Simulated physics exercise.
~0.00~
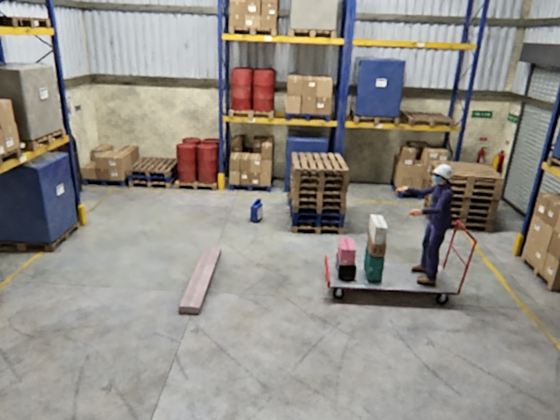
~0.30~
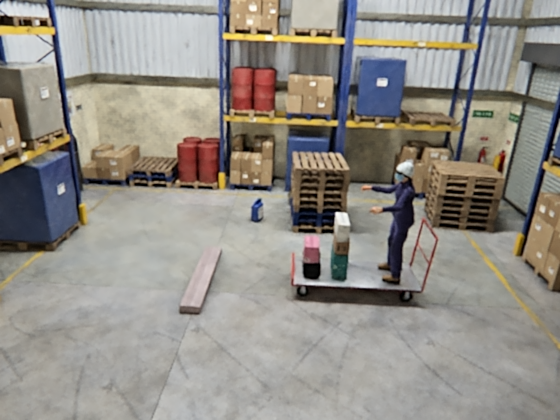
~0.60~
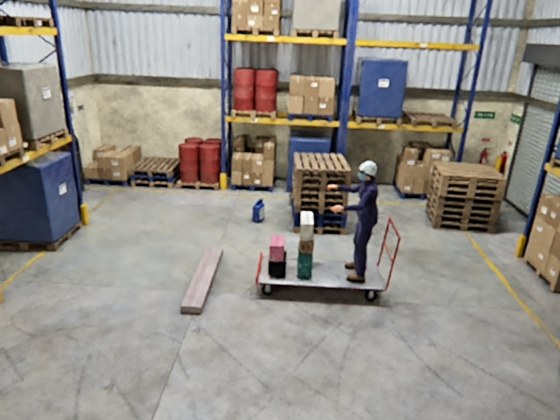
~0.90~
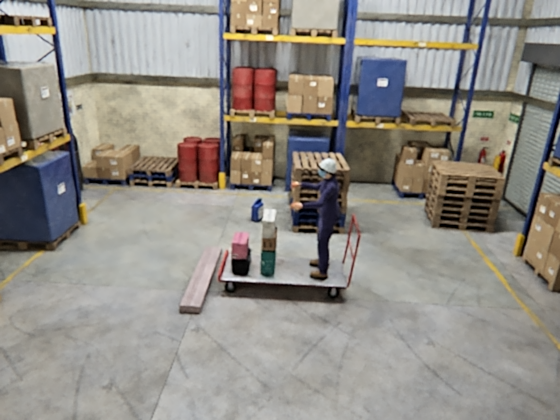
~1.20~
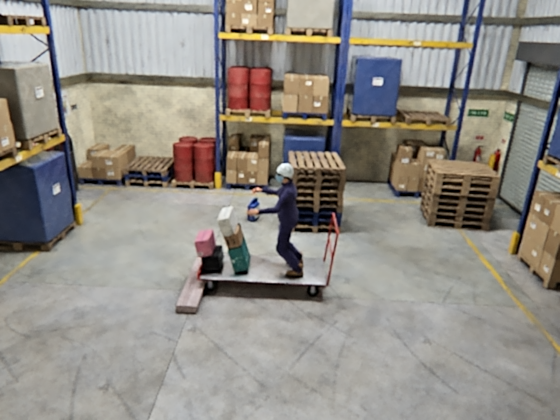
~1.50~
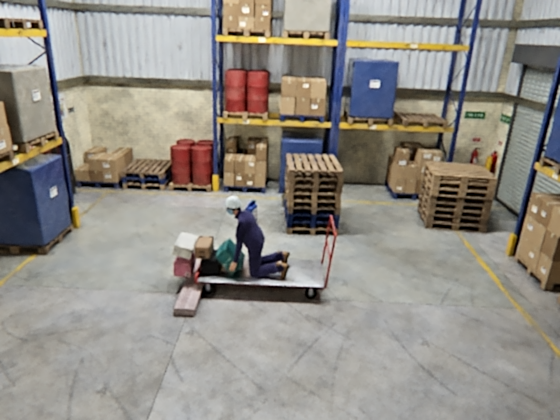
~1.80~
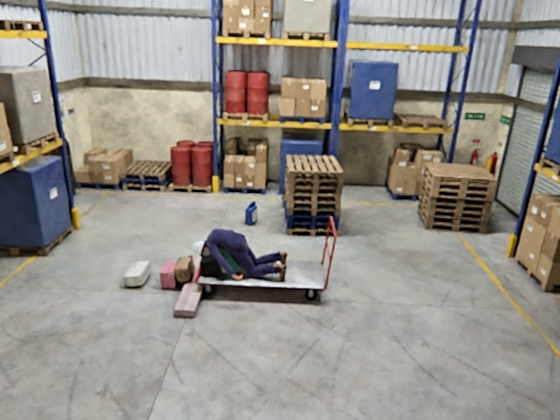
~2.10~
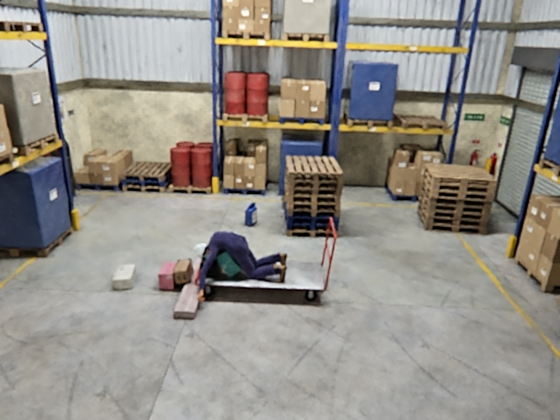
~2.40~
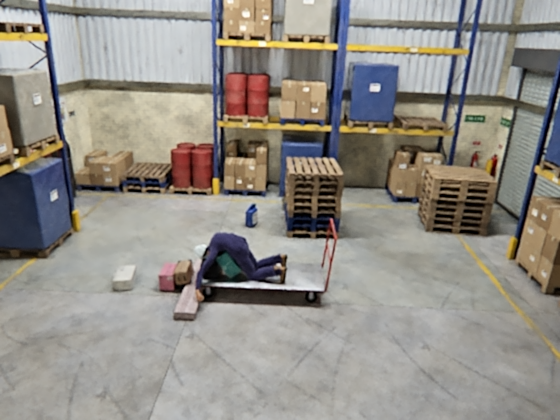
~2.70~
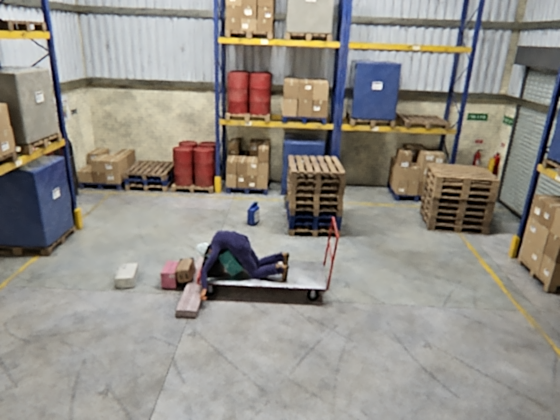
Warehouse floor, a flatbed trolley rolling left and stopping at a beam, its helmeted rider folding forward as three boxes tumble off.
